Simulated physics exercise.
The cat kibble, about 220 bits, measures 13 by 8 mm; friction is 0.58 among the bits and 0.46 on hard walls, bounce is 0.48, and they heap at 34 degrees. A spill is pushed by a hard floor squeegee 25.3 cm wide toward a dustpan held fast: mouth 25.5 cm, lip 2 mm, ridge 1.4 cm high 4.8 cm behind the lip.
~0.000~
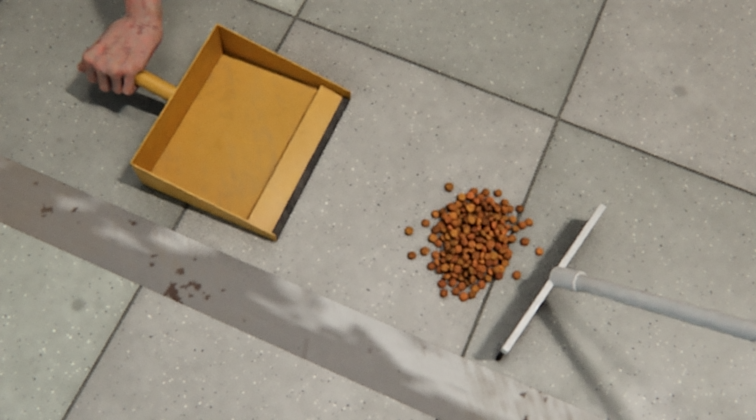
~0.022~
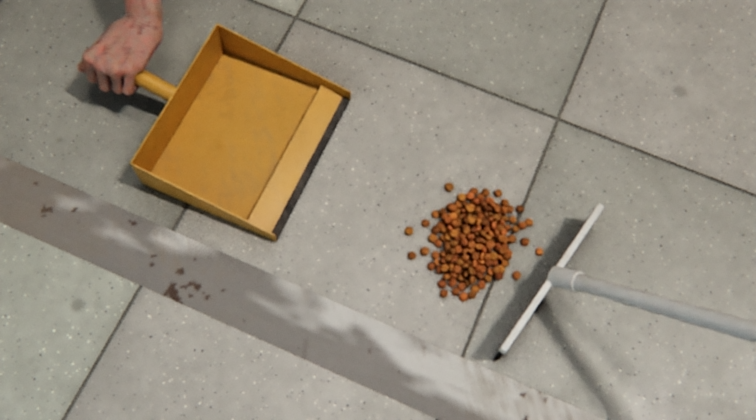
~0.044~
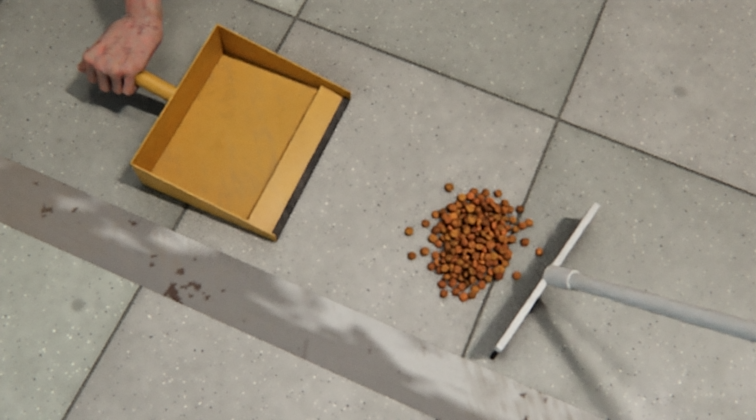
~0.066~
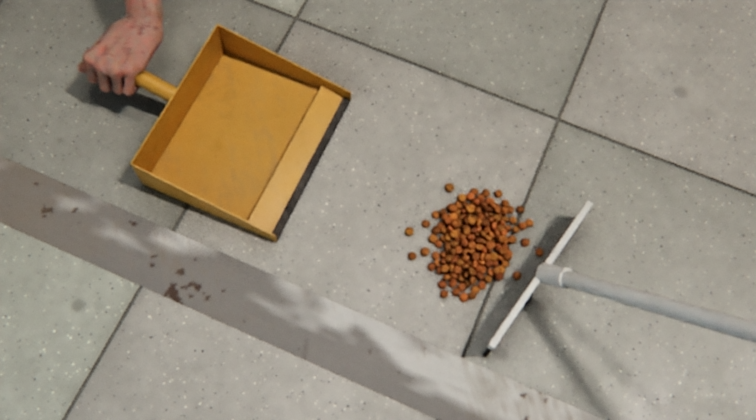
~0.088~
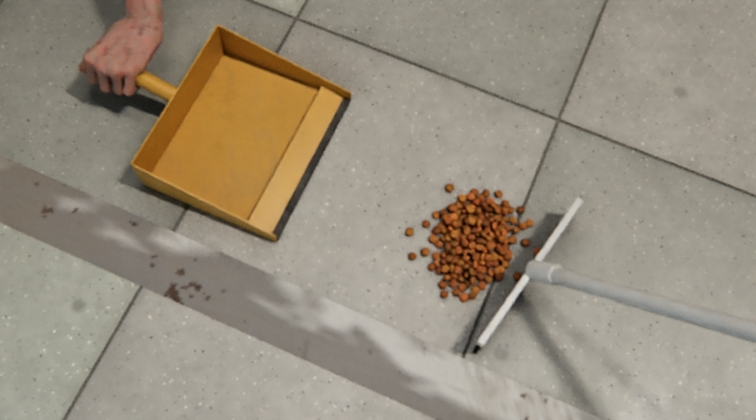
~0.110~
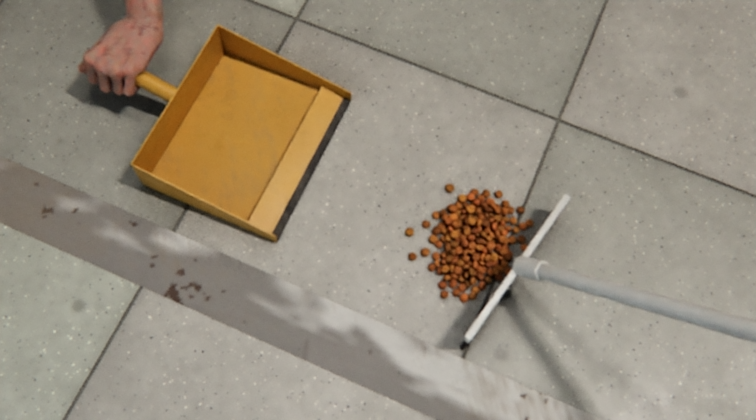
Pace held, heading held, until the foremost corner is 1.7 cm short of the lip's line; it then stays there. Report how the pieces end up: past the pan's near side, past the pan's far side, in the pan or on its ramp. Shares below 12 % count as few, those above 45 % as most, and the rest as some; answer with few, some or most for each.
Final split: Near side: Few; far side: Few; pan: Some.
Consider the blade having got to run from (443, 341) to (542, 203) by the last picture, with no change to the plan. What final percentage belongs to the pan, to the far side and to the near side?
Pan 35; far 5; near 10.
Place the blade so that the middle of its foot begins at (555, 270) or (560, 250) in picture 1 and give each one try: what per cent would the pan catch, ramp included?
Some 30 and 30 per cent.
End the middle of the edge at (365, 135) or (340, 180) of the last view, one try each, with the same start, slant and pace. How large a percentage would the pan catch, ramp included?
About 30 and 25 per cent.
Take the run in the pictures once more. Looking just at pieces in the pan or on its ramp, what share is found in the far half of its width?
About 30 %.
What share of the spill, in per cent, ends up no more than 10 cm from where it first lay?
I'd say about 5 per cent.
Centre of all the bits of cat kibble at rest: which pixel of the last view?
Around (326, 172).
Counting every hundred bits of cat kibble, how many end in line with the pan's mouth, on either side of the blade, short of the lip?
Share there: Around 75 percent.
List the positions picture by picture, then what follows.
Blade from (505, 350) to (600, 210), moved 0.0 cm, 0 of the pieces shifted so far; middle of the pieces at (476, 240); pan at (238, 136), in the first picture.
Blade from (504, 349) to (598, 210), moved 0.2 cm, 0 of the pieces shifted so far; middle of the pieces at (476, 241), in the second picture.
Blade from (499, 348) to (594, 209), moved 0.8 cm, 0 of the pieces shifted so far; middle of the pieces at (476, 241), in the third picture.
Blade from (492, 346) to (587, 207), moved 1.9 cm, 0 of the pieces shifted so far; middle of the pieces at (476, 241), in the fourth picture.
Blade from (481, 343) to (577, 204), moved 3.3 cm, 0 of the pieces shifted so far; middle of the pieces at (477, 241), in the fifth picture.
Blade from (468, 338) to (565, 201), moved 5.1 cm, 3 of the pieces shifted so far; middle of the pieces at (477, 242); pan at (238, 137). Its pace works out near 0.86 m/s, heading 5 degrees towards the viewer's side, in the sixth picture.
After 0.28 s, middle of the blade 18 cm from the lip; 0 % over the lip, far side 0 %, near side 0 %.
After 0.40 s, middle of the blade 8 cm from the lip; 0 % over the lip, far side 0 %, near side 5 %.
After 0.64 s, middle of the blade 4 cm from the lip; 20 % over the lip, far side 0 %, near side 5 %.
In the end, at 1.1 s, near side 5 %, far side 0 %, pan 20 %, in front of the lip or behind the blade 75 %.
